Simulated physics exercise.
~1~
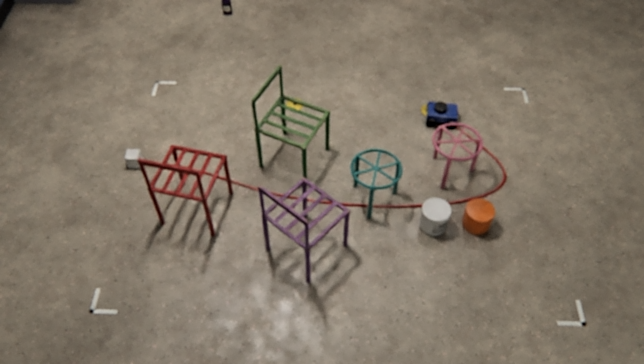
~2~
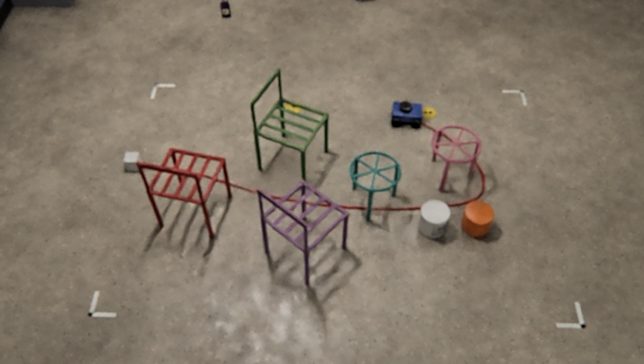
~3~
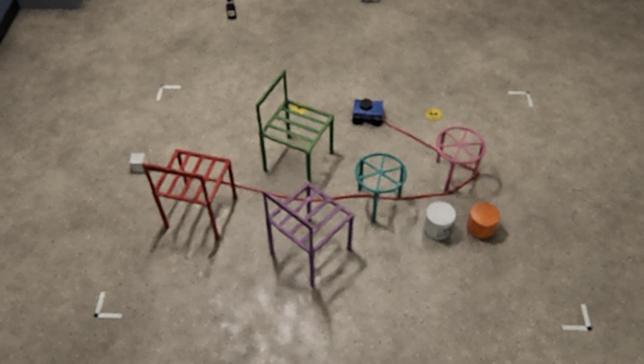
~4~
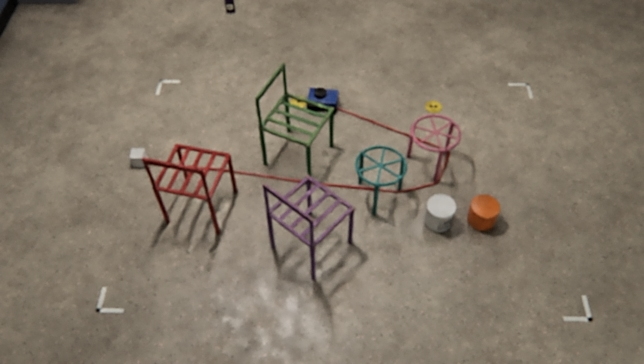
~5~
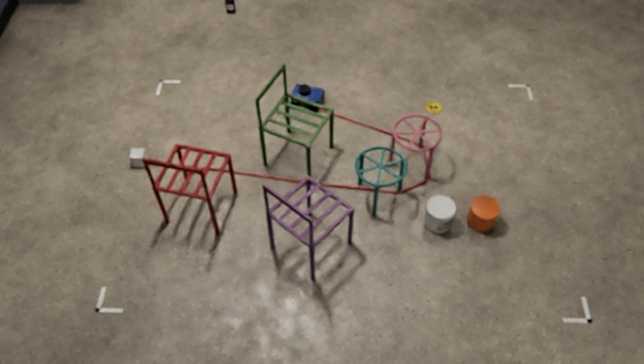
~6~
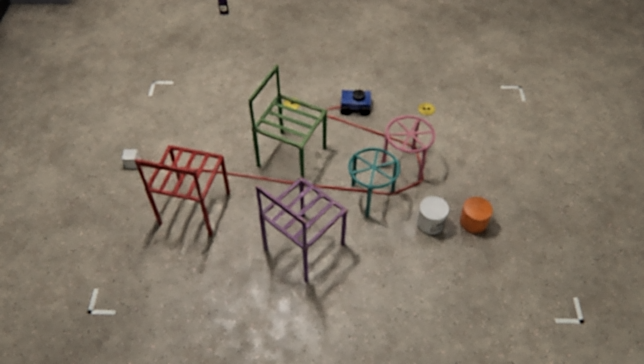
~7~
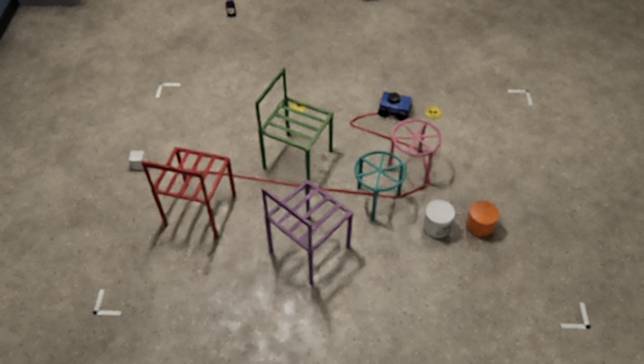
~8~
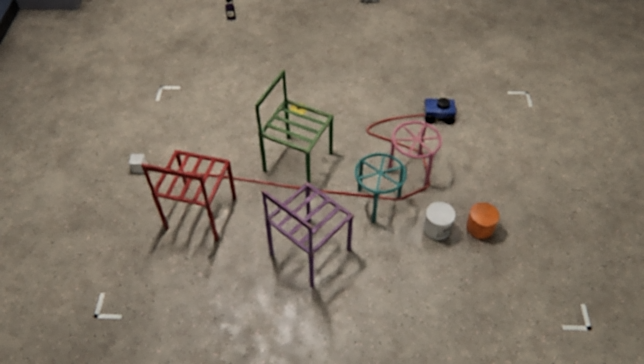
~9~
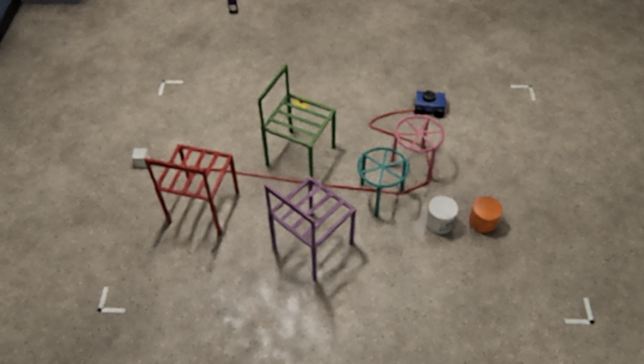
A small blue cart trailing a red cord rolled left behind the green chair, and the cord dragged the pink stool left toward the teal one; the cart then rolled back right and ended behind the shifted stool, its cord hanging slack.
